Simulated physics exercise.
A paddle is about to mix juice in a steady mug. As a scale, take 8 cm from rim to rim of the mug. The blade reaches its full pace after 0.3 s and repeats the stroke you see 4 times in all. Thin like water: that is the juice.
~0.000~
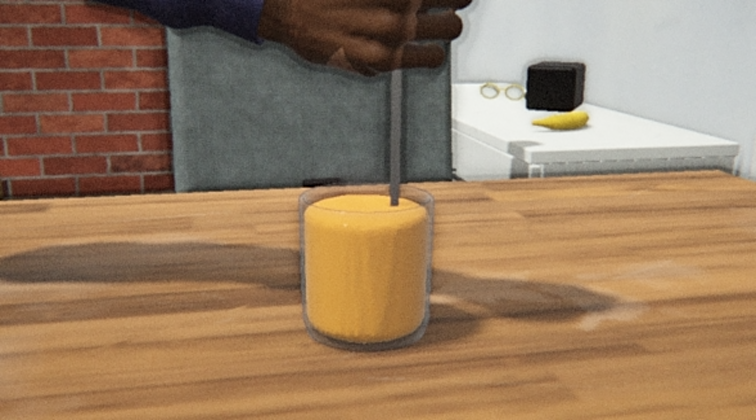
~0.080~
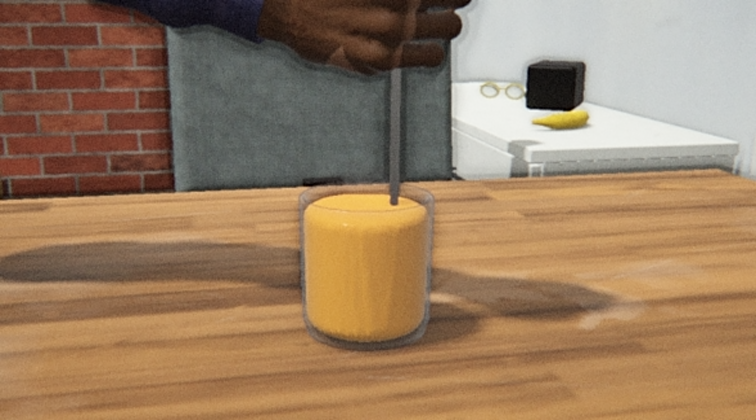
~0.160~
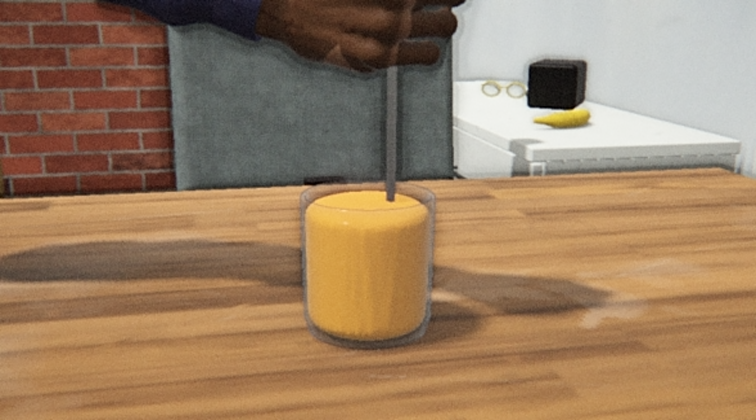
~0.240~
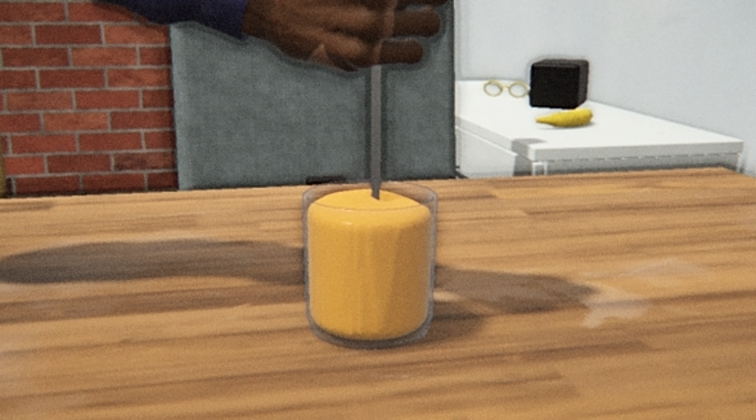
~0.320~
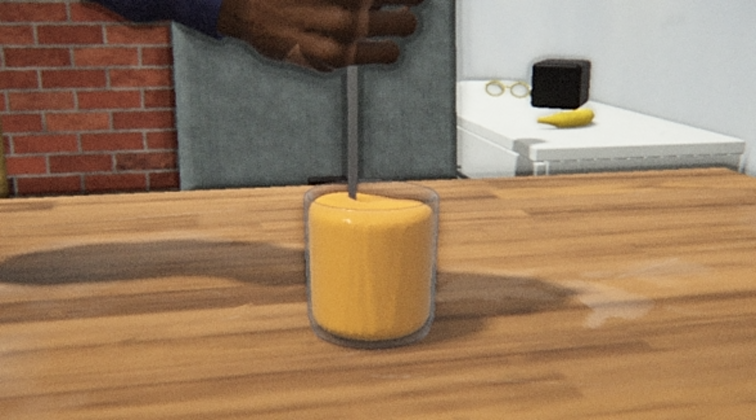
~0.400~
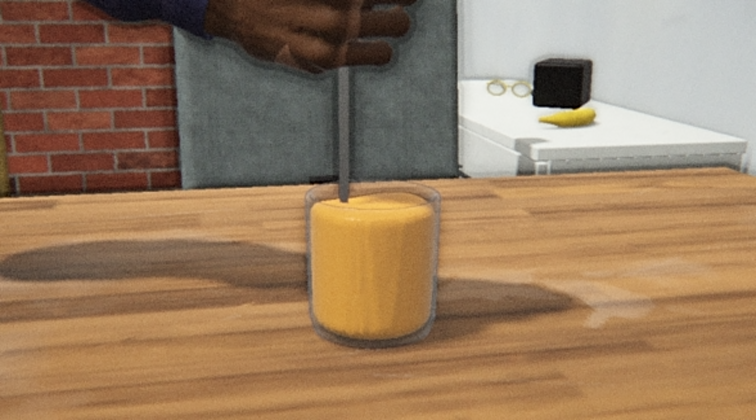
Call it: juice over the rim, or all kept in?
All kept in.
After 0.90 s 0 ml is over the rim.
After 1.40 s 0 ml is over the rim.
After 1.91 s 0 ml is over the rim.
After 2.41 s 0 ml is over the rim.
In the end 0 ml is over the rim.
